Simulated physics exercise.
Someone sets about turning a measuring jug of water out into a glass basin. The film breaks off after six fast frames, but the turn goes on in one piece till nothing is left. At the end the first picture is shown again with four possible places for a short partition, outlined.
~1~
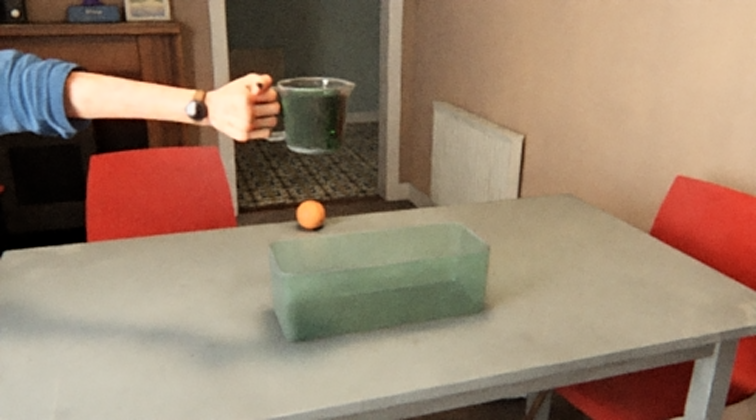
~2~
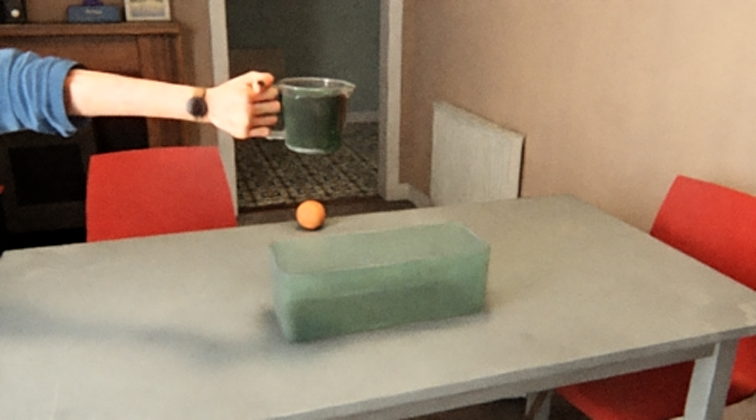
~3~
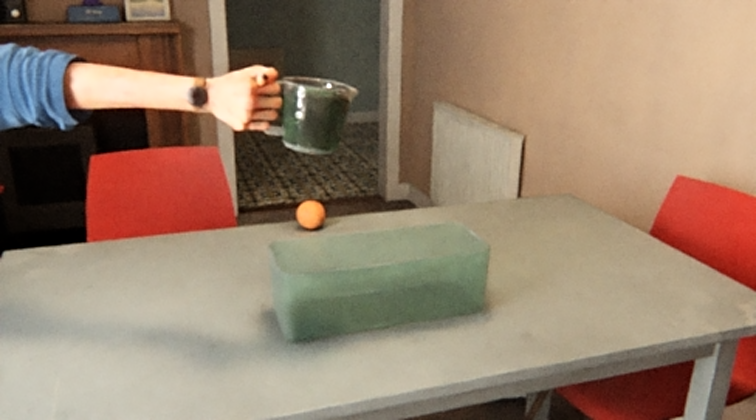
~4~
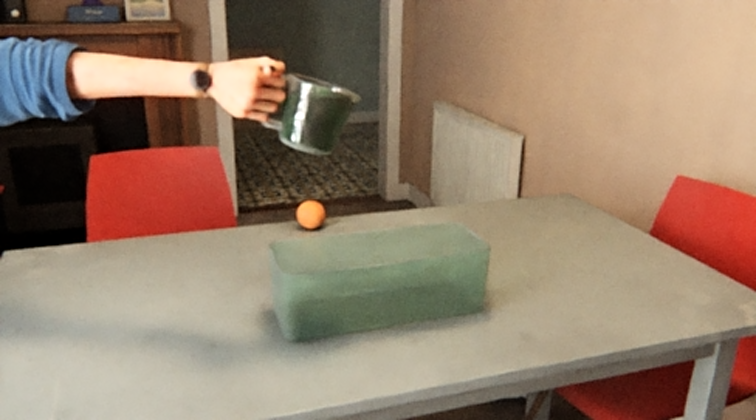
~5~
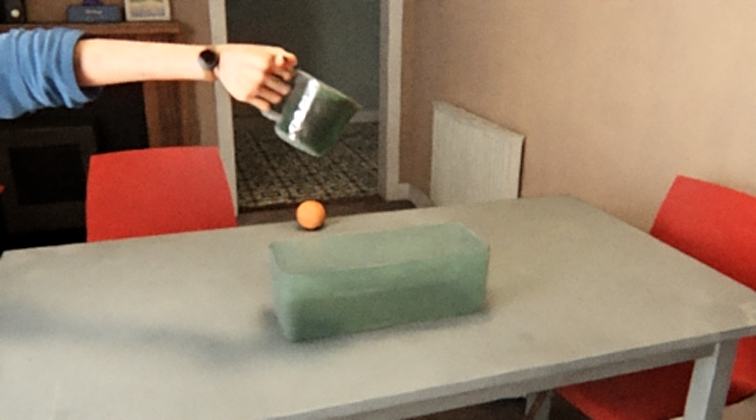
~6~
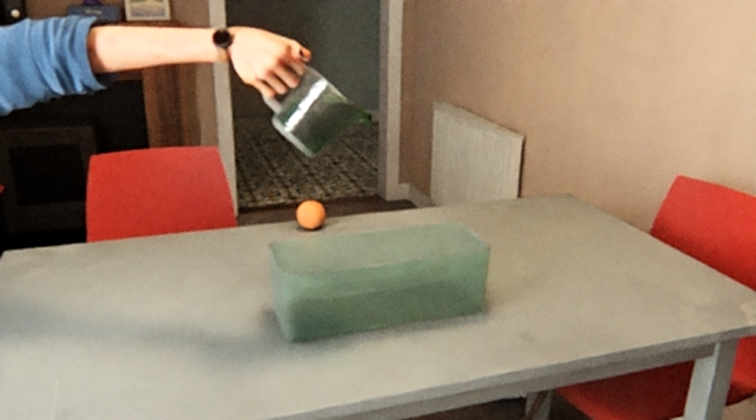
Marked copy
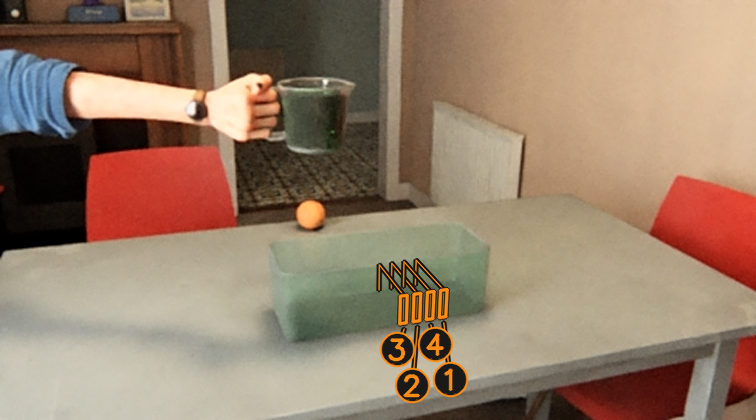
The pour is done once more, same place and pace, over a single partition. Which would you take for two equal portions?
3 is best.
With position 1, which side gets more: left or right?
More ends on the left.
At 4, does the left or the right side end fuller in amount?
The left side.
On the marked copy, 1 at (443, 322); 2 at (417, 326); 3 at (404, 328); 4 at (430, 324).
Choosing 1, about 87 % ends left of the wall and 6 % right of it; 6 % is lost outside.
Choosing 2, about 71 % ends left of the wall and 20 % right of it; 9 % is lost outside.
Choosing 3, about 48 % ends left of the wall and 48 % right of it; 4 % is lost outside.
Choosing 4, about 83 % ends left of the wall and 6 % right of it; 11 % is lost outside.
